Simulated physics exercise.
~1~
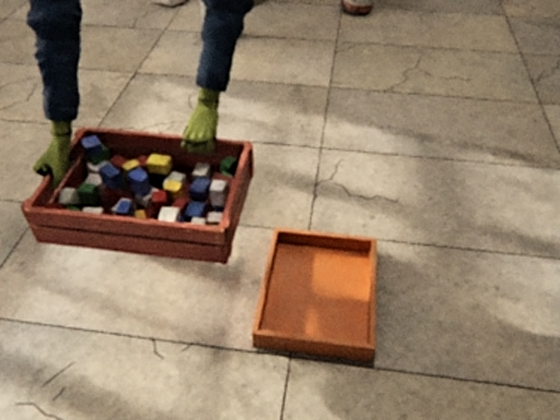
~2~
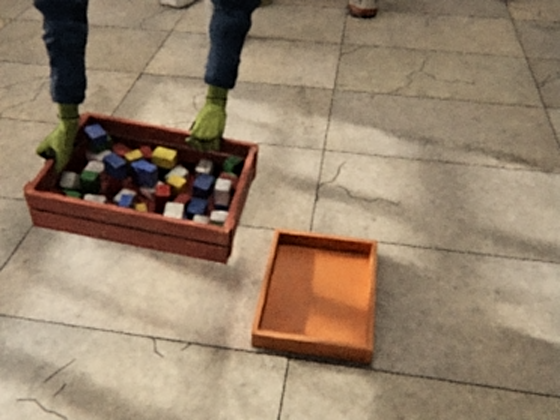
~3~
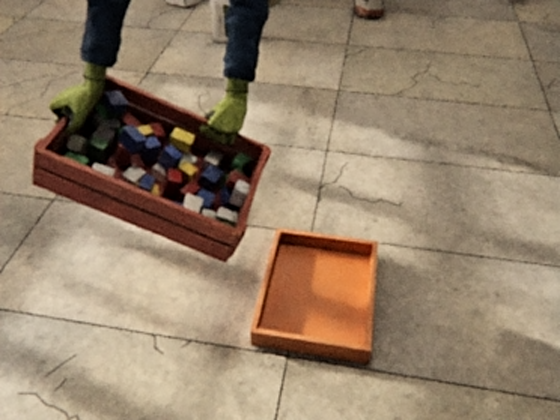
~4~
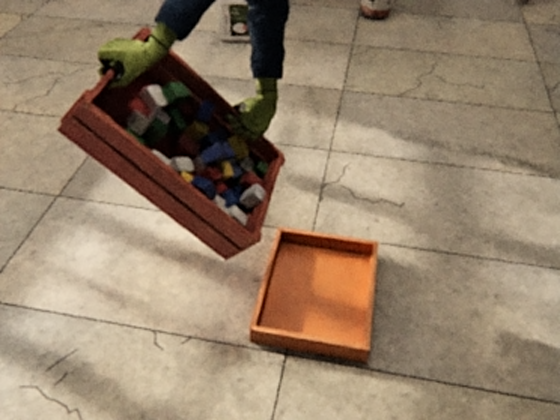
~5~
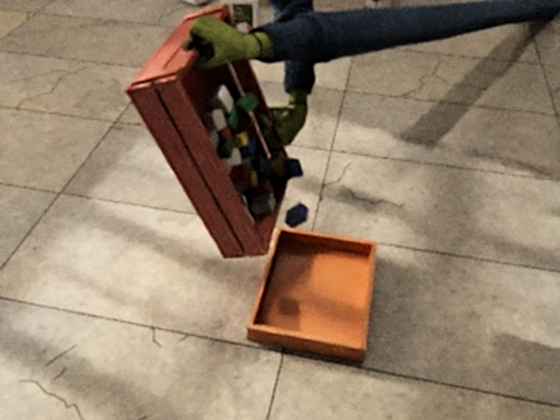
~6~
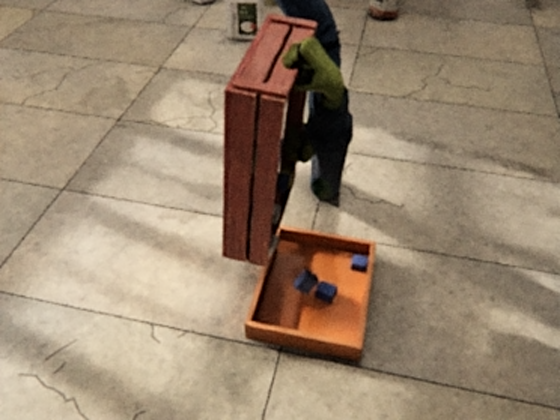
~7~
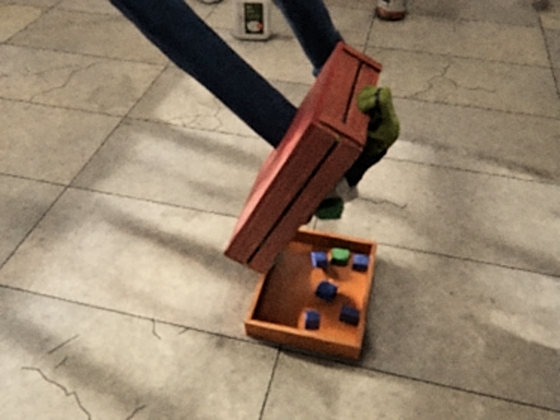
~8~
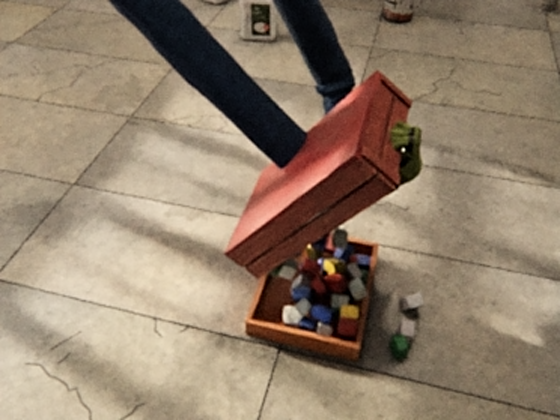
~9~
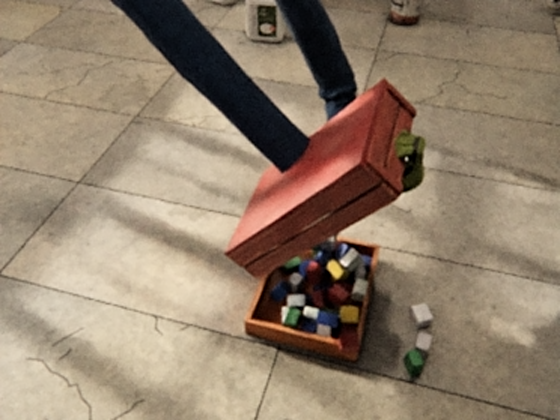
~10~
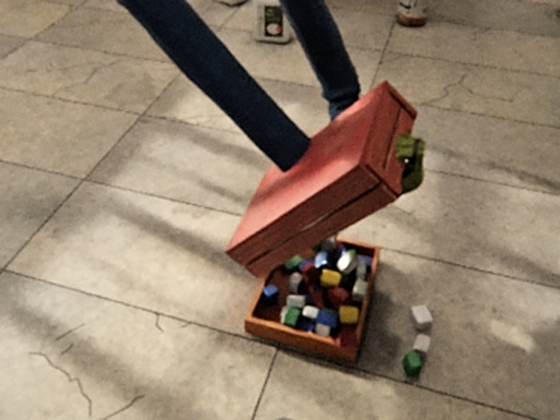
The video shows green-gloved hands lifting and tipping a red box of colourful toy bricks over a smaller orange tray on a tiled floor. The bricks tumble out, most filling the tray while three land on the floor to its right, and the box stays tilted above.
